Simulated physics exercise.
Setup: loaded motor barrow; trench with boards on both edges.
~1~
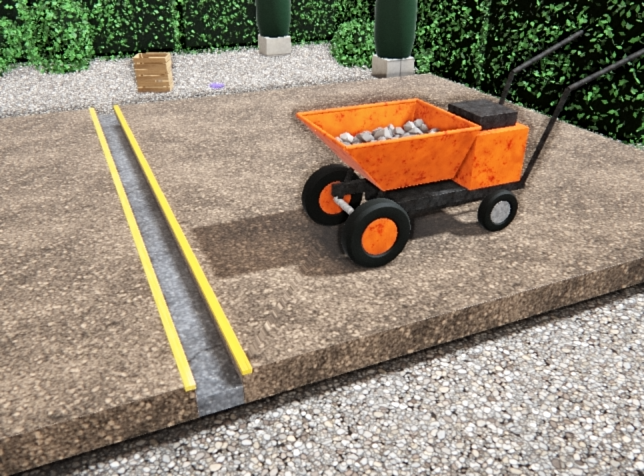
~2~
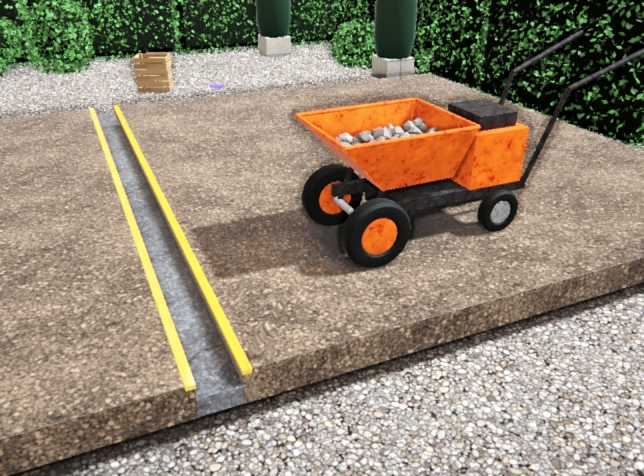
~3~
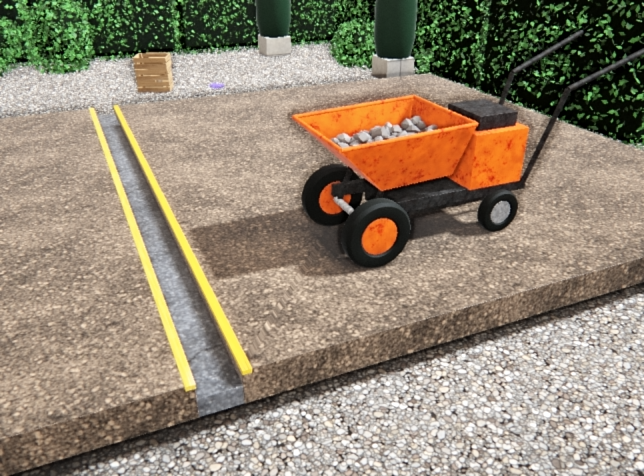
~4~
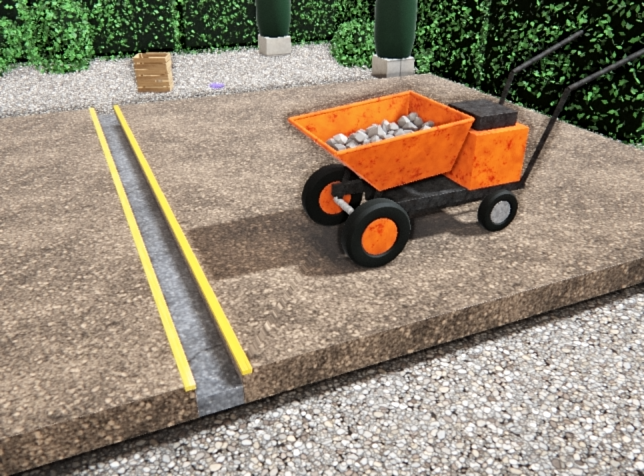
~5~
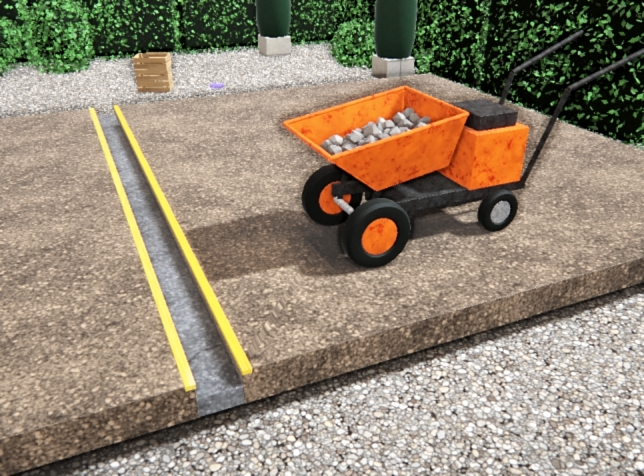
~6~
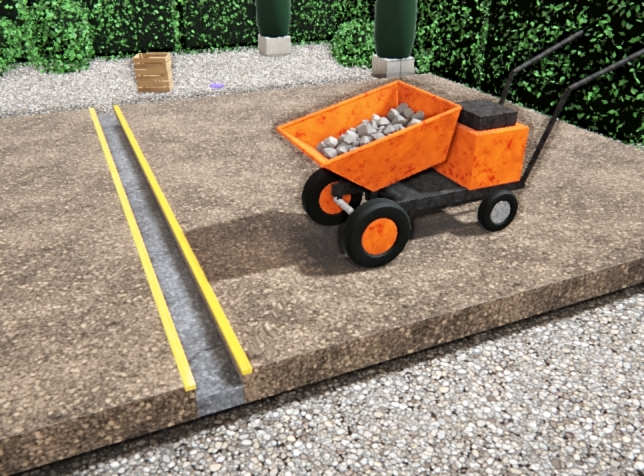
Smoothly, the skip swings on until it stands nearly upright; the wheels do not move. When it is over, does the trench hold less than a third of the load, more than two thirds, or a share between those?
It holds less than a third.
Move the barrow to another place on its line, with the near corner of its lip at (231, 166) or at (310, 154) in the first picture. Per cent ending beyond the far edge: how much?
Near 80 and 0 percent respectively.
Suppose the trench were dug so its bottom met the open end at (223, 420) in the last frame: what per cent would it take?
It comes to 20 per cent or so.
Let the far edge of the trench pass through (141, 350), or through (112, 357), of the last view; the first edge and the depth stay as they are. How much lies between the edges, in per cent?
Lab note: Try one 20 per cent, try two 20 per cent.
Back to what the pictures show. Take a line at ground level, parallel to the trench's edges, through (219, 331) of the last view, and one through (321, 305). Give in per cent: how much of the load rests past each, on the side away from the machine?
Estimate, first then second: 20 %, 80 %.
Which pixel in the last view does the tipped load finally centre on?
Once it all stops, the middle lies near (221, 268).
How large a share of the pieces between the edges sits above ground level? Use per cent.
5 per cent, near enough.
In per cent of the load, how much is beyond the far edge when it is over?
About 0 %.
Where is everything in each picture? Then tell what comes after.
Lip of the skip at (346, 148), level; top of the load at (405, 138), broken stones; first edge of the trench at (227, 328); far edge at (174, 342), the trench under half as wide as the skip, and shallow for its width, in the first picture.
Lip of the skip at (344, 149), level; top of the load at (404, 137), in the second picture.
Lip of the skip at (341, 151), tipped barely; top of the load at (408, 138), in the third picture.
Lip of the skip at (336, 154), tipped barely; top of the load at (405, 136), in the fourth picture.
Lip of the skip at (330, 159), tipped a little; top of the load at (401, 133), in the fifth picture.
Lip of the skip at (323, 165), tipped a little; top of the load at (395, 130); first edge of the trench at (227, 328); far edge at (174, 342), in the sixth picture.
Soon, skip tipped steeply; all in the skip.
A while on, skip tipped right over; most in the skip; about a quarter short of the trench.
Towards the end, skip tipped right over; about a quarter in the skip; about two thirds short of the trench; about a quarter in or heaped over the trench.
Finally, skip tipped right over; about a quarter in the skip; about two thirds short of the trench; about a quarter in or heaped over the trench; none beyond it.
